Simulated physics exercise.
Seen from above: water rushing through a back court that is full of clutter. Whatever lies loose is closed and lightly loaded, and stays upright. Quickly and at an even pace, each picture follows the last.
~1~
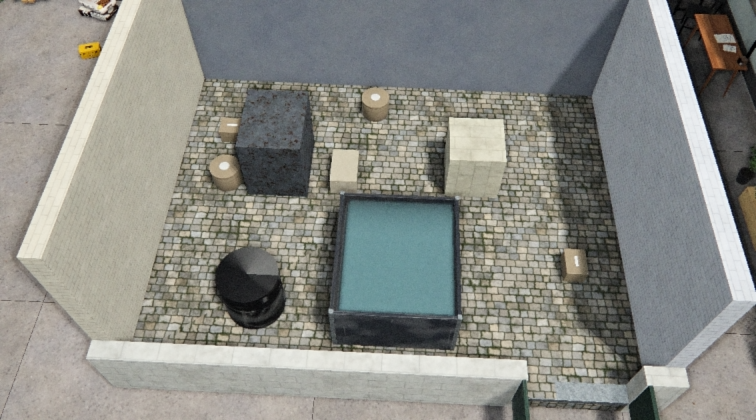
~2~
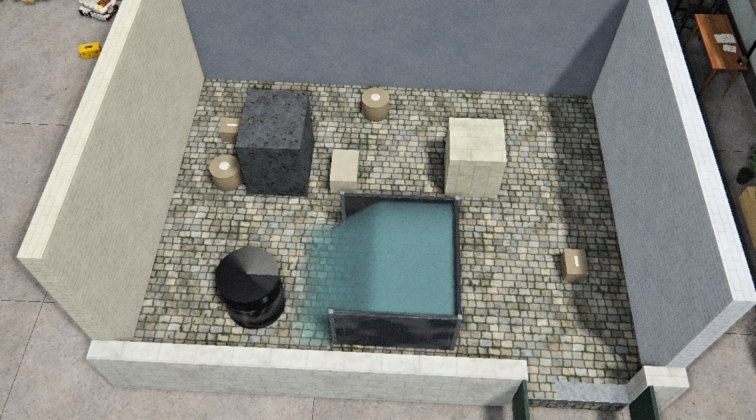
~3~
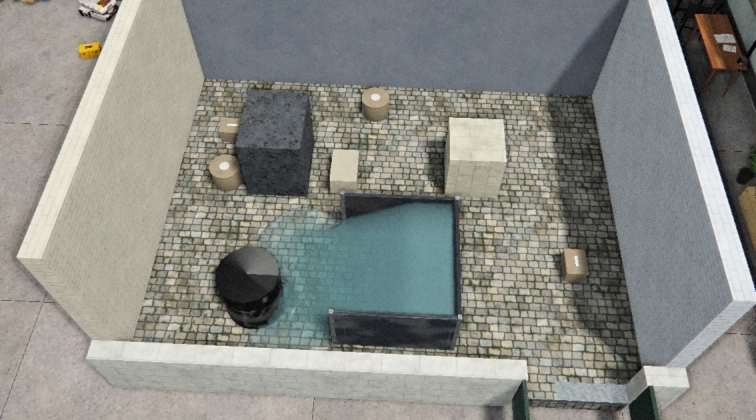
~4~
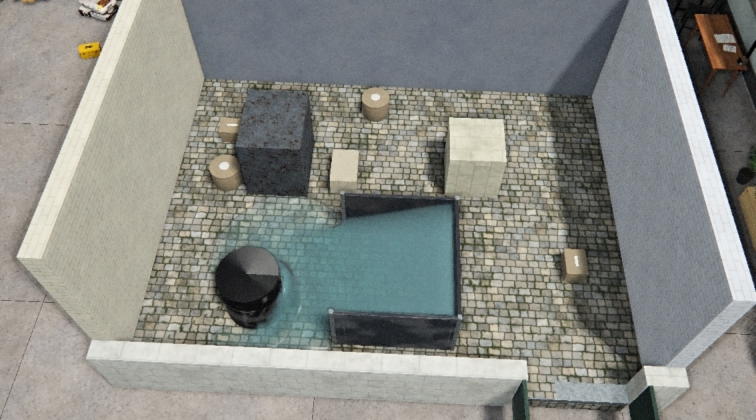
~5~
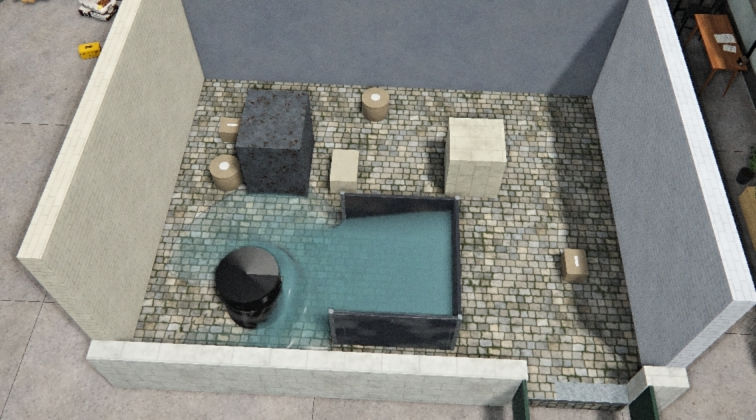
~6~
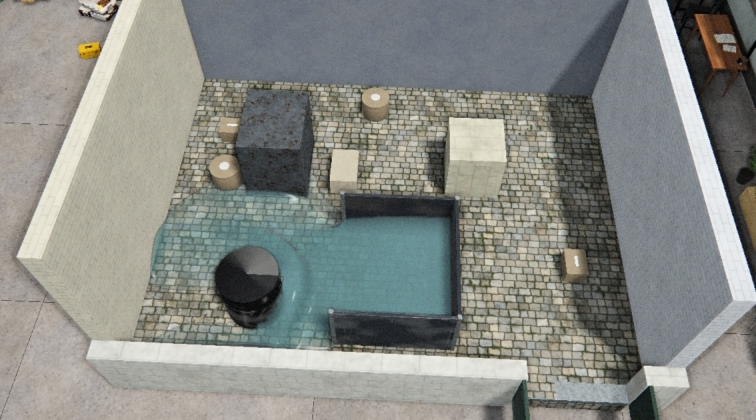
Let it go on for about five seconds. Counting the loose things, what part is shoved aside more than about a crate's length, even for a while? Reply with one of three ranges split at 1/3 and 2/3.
2/3 or more.
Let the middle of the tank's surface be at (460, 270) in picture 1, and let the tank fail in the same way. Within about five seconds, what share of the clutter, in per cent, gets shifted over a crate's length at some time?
About 80 per cent.
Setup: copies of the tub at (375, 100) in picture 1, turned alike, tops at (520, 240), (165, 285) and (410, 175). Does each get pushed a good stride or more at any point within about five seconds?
Sequence: Doesn't go far, travels that far, doesn't go far.
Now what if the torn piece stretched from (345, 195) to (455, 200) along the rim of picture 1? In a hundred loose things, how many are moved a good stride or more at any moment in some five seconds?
I'd guess around 100 percent of them.
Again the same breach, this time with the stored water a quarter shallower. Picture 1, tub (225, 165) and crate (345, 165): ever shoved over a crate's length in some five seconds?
So the first made it that far, and the second made it that far.
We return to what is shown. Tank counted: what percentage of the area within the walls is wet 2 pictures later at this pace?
25 per cent.
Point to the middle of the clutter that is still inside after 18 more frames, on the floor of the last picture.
Roughly (399, 158).
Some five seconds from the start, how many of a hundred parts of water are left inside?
Something like 100 per cent, give or take.
A moment on, 0 of 5 are well off their spots; 0 afloat.
Next, 2 of 5 are well off their spots; 0 afloat.
Later, 3 of 5 are well off their spots; 2 afloat.
In the end, 4 of 5 are well off their spots, and 4 have been at some point; 3 afloat.
